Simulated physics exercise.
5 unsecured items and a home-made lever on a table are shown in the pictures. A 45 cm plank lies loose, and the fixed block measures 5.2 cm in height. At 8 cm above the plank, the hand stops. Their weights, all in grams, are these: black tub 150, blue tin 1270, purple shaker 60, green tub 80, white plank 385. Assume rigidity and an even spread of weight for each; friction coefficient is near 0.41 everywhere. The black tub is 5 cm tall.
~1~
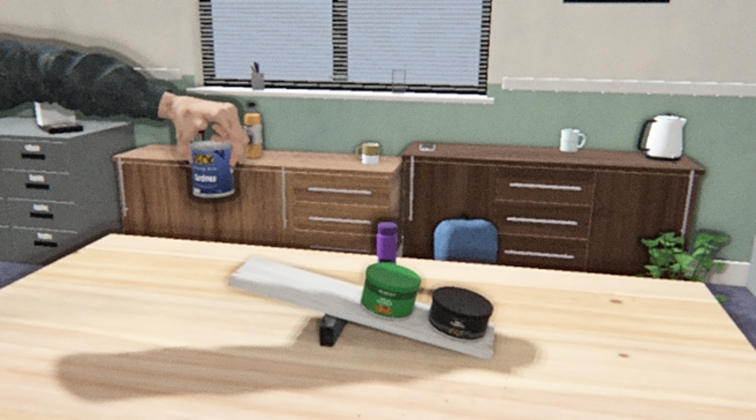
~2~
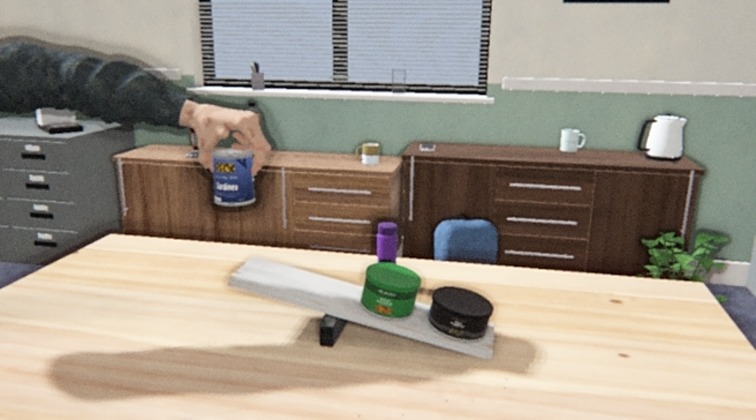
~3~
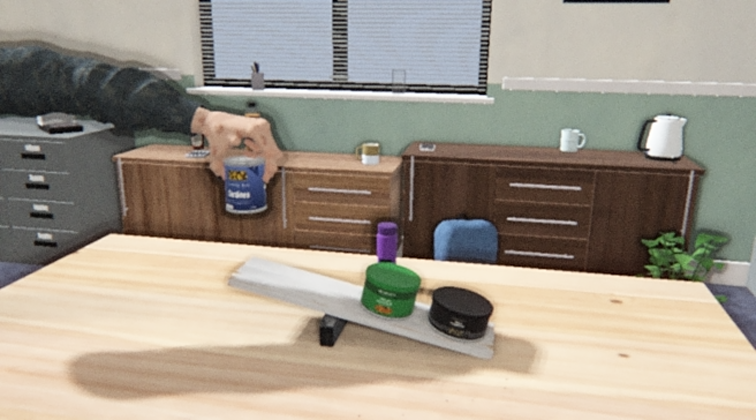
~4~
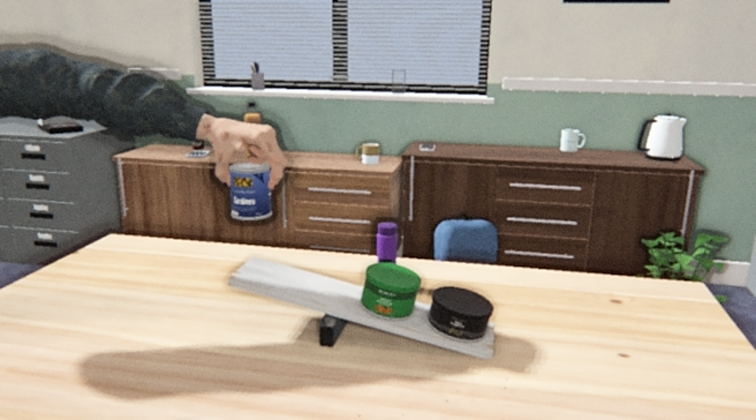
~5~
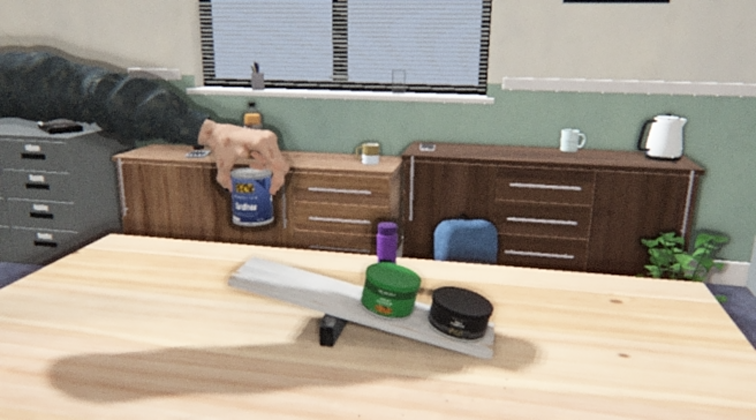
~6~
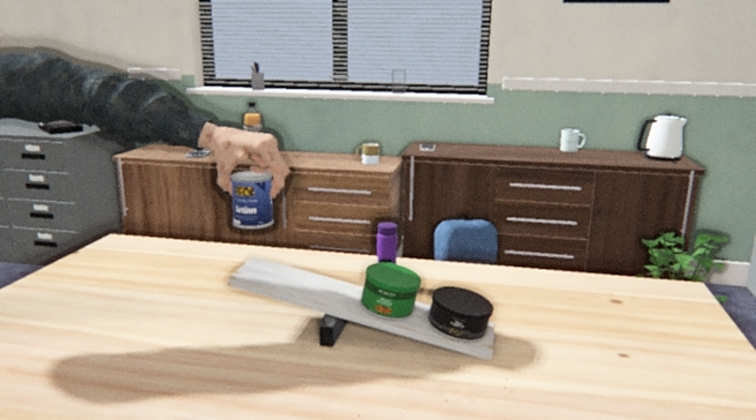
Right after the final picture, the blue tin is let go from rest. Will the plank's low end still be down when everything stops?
Yes, it stays down.
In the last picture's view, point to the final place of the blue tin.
About (208, 298).
Then, 0.30 s on from there, plank at 18°, tipped the other way; blue tin 6° off upright near (256, 282); black tub 29° off upright; green tub 29° off upright.
Then, 0.50 s on from there, plank at 5°, tipped the other way; blue tin on its side near (212, 299); black tub on its side; green tub on its side.
Then, 0.70 s on from there, plank at 11°, leaning as at the start; blue tin on its side near (208, 298); black tub on its side; green tub on its side.
In the end, plank at 11°, leaning as at the start; toppled on the table or plank, blue tin and green tub; the other 3 under 4 cm from the start. At the end, from the last picture's camera, blue tin near (208, 298). The plank ends as it began.
